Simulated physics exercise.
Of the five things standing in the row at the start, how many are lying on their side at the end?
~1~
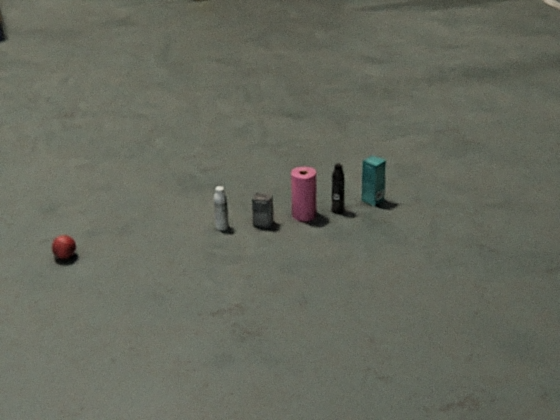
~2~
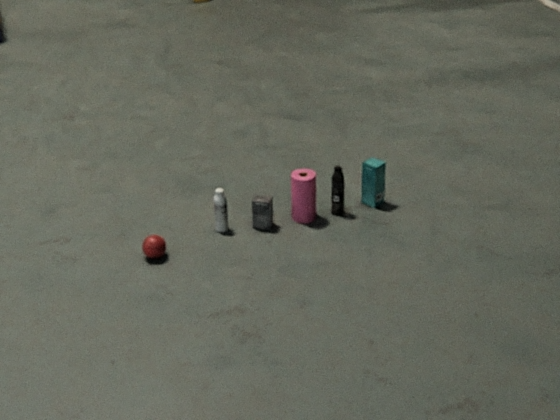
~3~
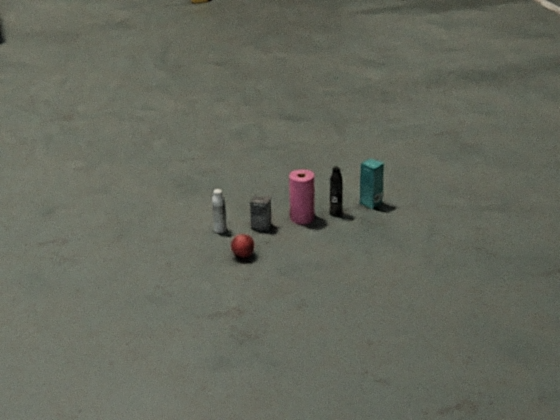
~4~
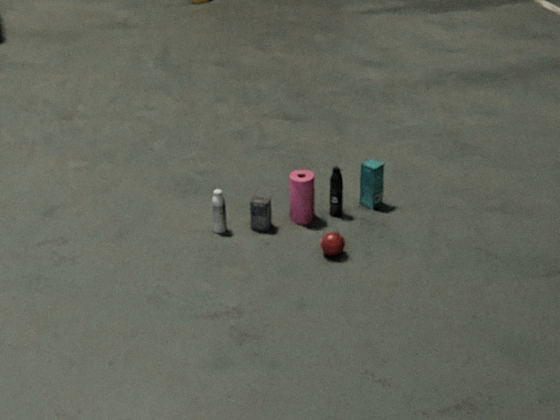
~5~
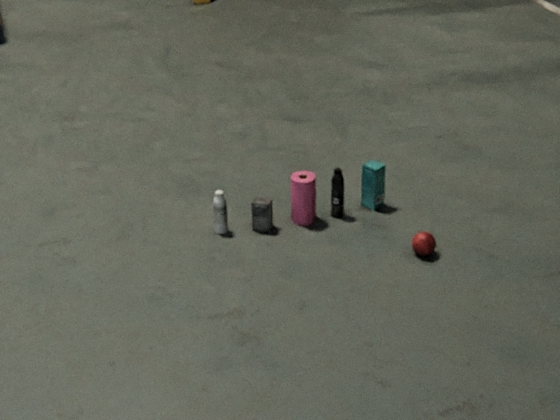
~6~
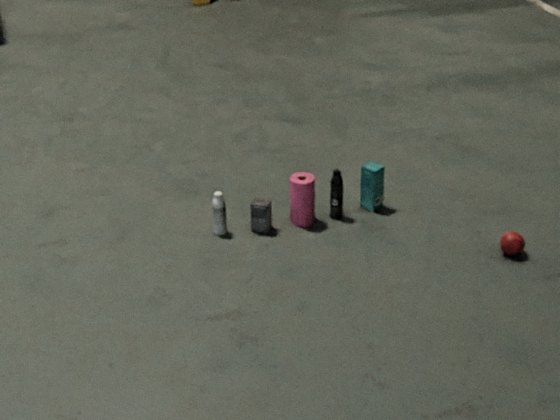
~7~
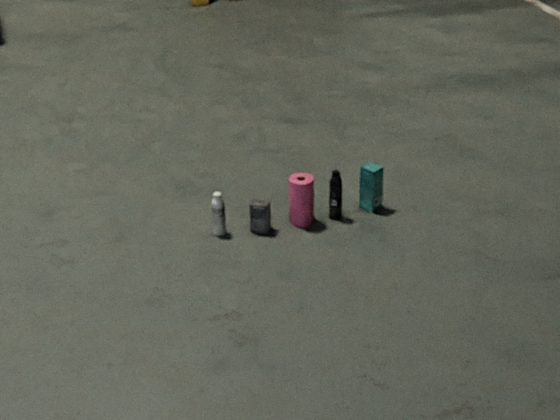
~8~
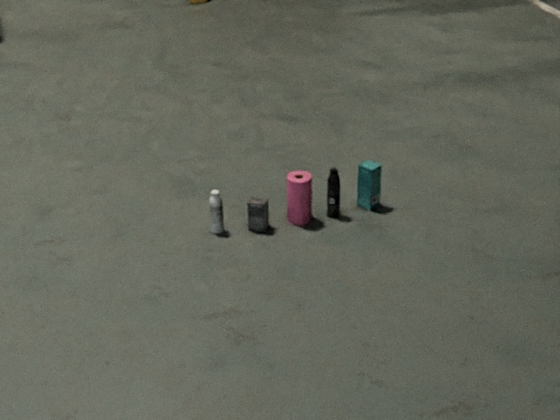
None of them are lying down. The white bottle, grey carton, pink roll, black bottle and turquoise carton all still stand.
